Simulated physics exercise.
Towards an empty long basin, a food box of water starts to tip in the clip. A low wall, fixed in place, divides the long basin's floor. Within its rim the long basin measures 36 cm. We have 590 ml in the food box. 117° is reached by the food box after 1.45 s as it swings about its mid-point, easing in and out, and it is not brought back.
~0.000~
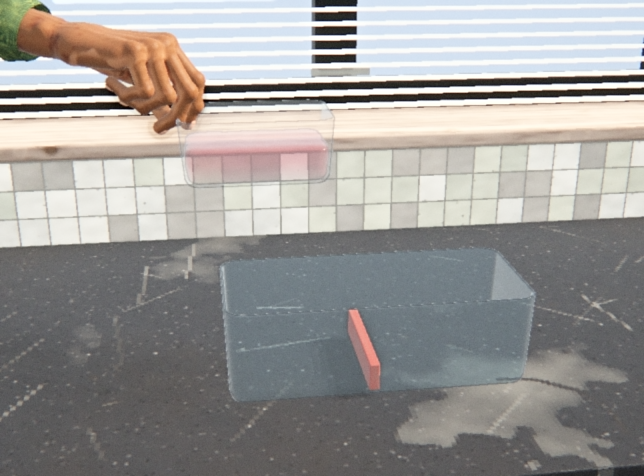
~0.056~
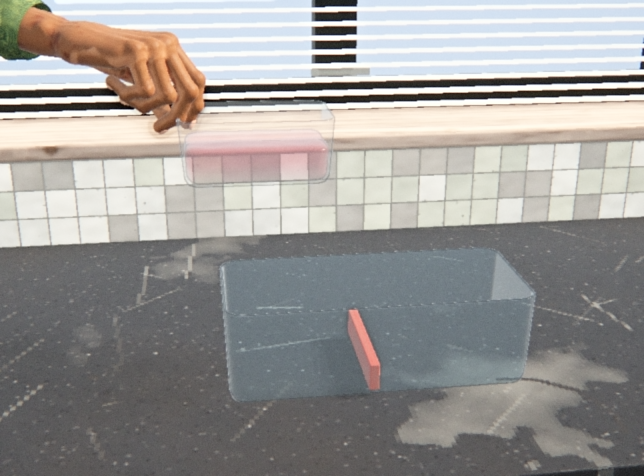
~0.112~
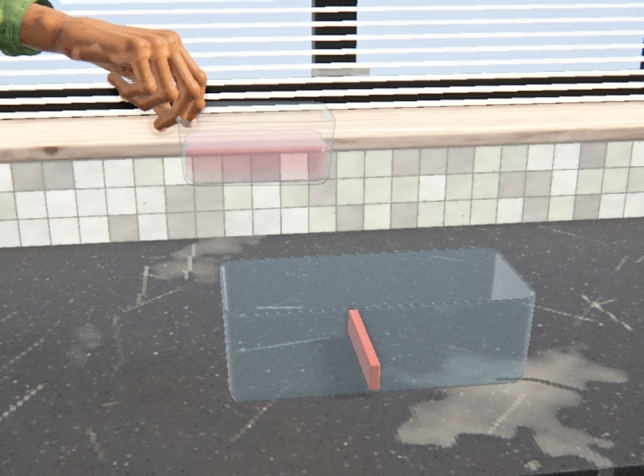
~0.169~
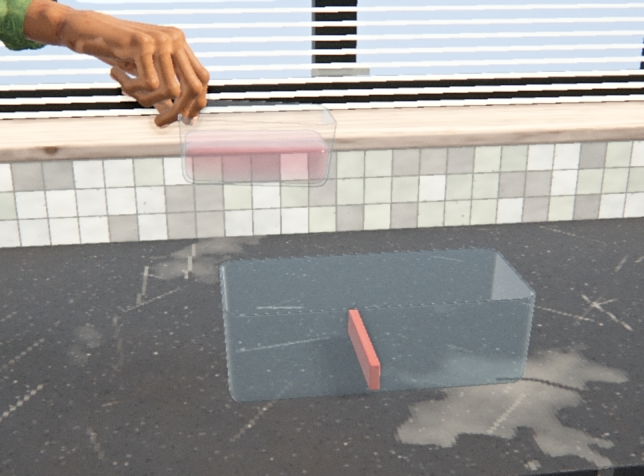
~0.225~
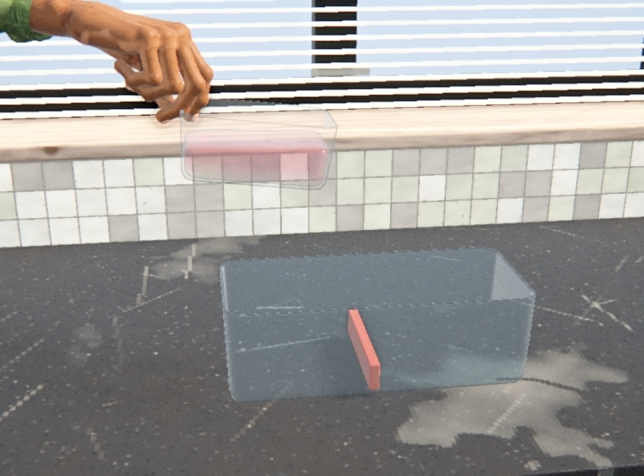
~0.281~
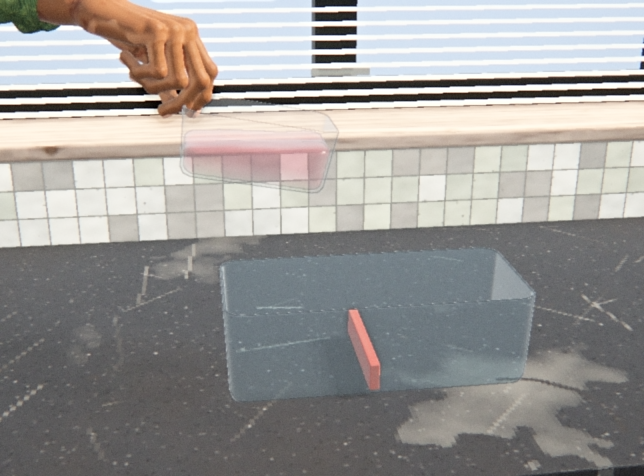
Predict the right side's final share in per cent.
The right side finishes with roughly 58 per cent.
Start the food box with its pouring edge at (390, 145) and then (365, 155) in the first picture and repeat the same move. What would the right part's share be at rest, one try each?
The first try gives around 90 percent, the second around 75 percent.
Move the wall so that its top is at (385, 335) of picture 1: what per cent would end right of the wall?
Then about 45 per cent.
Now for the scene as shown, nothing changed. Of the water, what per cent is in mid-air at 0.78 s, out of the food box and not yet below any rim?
Some 38 per cent.
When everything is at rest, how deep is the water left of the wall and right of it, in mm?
Roughly 10 mm on the left side and 12 mm on the right side.
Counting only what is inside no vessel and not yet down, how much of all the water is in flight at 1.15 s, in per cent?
Around 9 percent of it is airborne.
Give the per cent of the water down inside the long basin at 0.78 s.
Close to 14 in a hundred.
By 0.78 s the tilt is 66° and 48 per cent is still to pour, 1 is left of the wall and 12 right of it.
By 1.15 s the tilt is 105° and 6 per cent is still to pour, 28 is left of the wall and 56 right of it.
By 1.53 s the tilt is 117° and 0 per cent is still to pour, 41 is left of the wall and 58 right of it.
By 1.95 s the tilt is 117° and 0 per cent is still to pour, 41 is left of the wall and 58 right of it.
At rest 41 per cent lies left of the wall, 58 right of it and 1 outside.
